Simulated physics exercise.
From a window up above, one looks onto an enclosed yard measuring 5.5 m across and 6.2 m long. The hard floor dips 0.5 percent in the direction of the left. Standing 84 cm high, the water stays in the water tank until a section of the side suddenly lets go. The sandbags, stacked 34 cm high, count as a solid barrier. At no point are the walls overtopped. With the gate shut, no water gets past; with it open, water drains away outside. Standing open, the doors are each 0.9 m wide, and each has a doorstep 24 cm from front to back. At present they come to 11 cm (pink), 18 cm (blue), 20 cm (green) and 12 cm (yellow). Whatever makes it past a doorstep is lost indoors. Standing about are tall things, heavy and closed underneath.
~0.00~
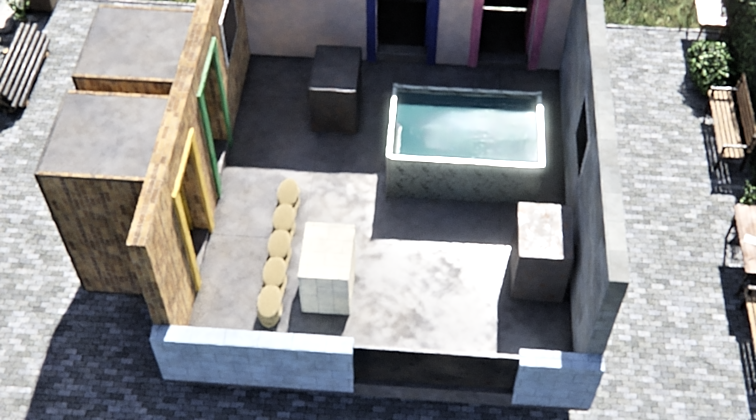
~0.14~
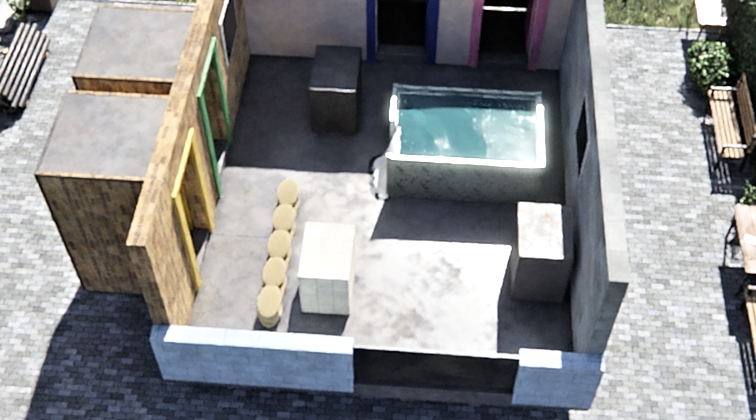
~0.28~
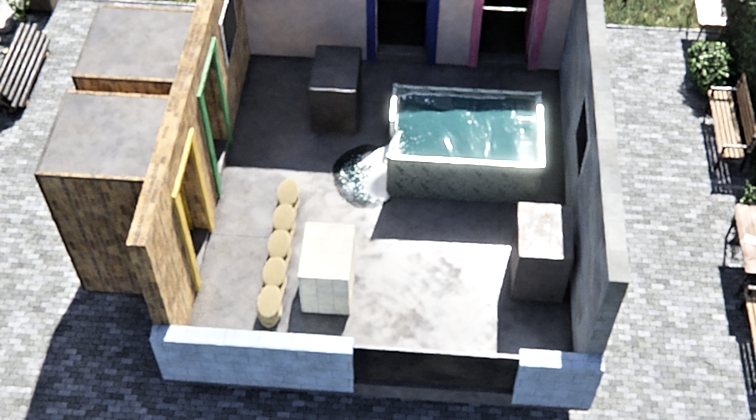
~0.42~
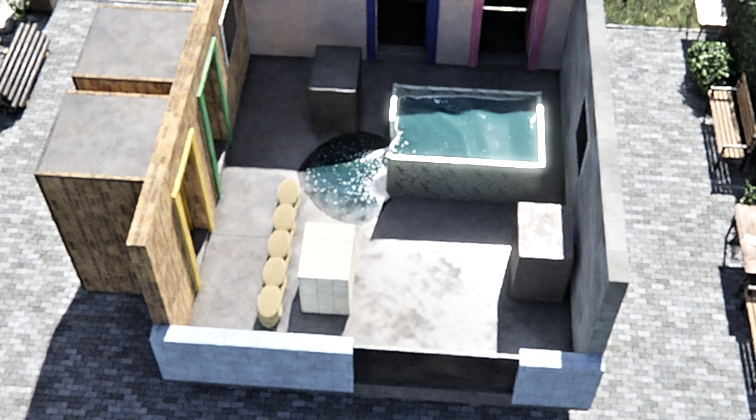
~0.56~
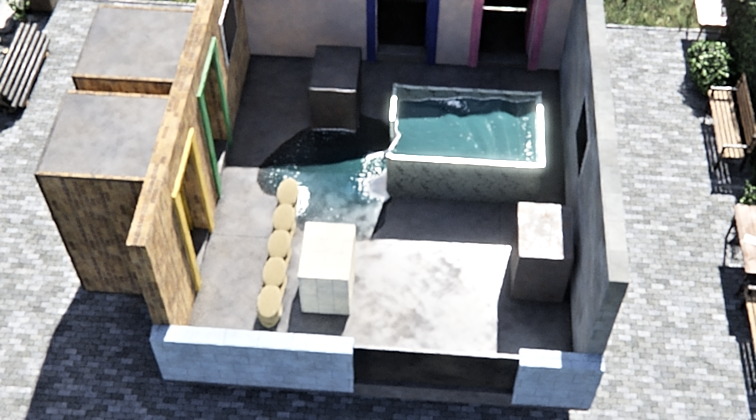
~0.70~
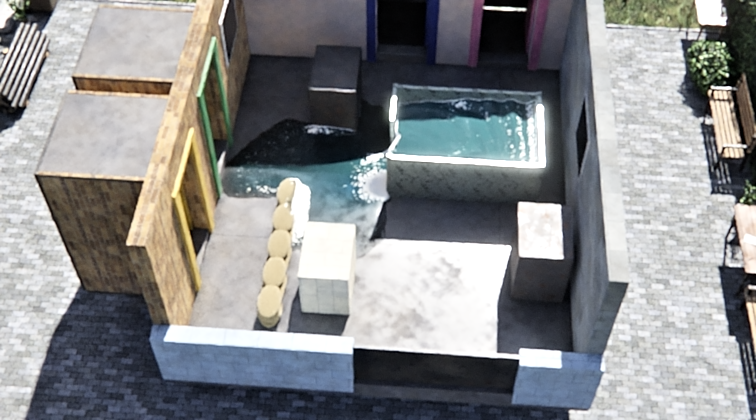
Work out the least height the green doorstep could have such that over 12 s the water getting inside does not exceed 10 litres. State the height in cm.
The least height is about 37 cm.
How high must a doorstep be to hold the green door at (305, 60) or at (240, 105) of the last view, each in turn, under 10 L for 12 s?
Roughly 19 and 20 cm.
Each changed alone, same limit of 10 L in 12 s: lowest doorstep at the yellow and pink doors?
You'd want some 12.0 cm at yellow and some 8.0 cm at pink.
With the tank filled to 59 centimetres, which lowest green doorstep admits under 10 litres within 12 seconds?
The step would need to be some 25 cm high.
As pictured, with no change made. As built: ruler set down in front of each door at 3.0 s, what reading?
Pink door 0 cm, blue door 3 cm, green door 27 cm, yellow door 5 cm.
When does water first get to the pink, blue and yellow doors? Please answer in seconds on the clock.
Times: Pink 4.0 seconds, blue 1.8 seconds, yellow 1.3 seconds.
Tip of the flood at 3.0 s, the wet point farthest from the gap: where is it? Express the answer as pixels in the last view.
Around (183, 357).
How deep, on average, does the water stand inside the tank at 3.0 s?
Some 39 cm.
After 1.4 s water covers 25 % of the floor, deepest (40 cm) near (380, 180); 35 cm at the green door, 26 litres in over its 20 cm doorstep.
After 3.0 s water covers 60 % of the floor, deepest (31 cm) near (225, 172); 27 cm at the green door, 150 litres in over its 20 cm doorstep.
After 12.0 s water covers 95 % of the floor, deepest (12 cm) near (361, 368); 11 cm at the green door, 186 litres in over its 20 cm doorstep.
At the green door as built, the water arrived by 0.8 s and peaked near 37 cm at 1.6 s.
With a doorstep of 31.5 cm, 35 litres would have come in within the 12 s; with 43 cm, 1 litre. So under 10 litres takes about 37 cm.
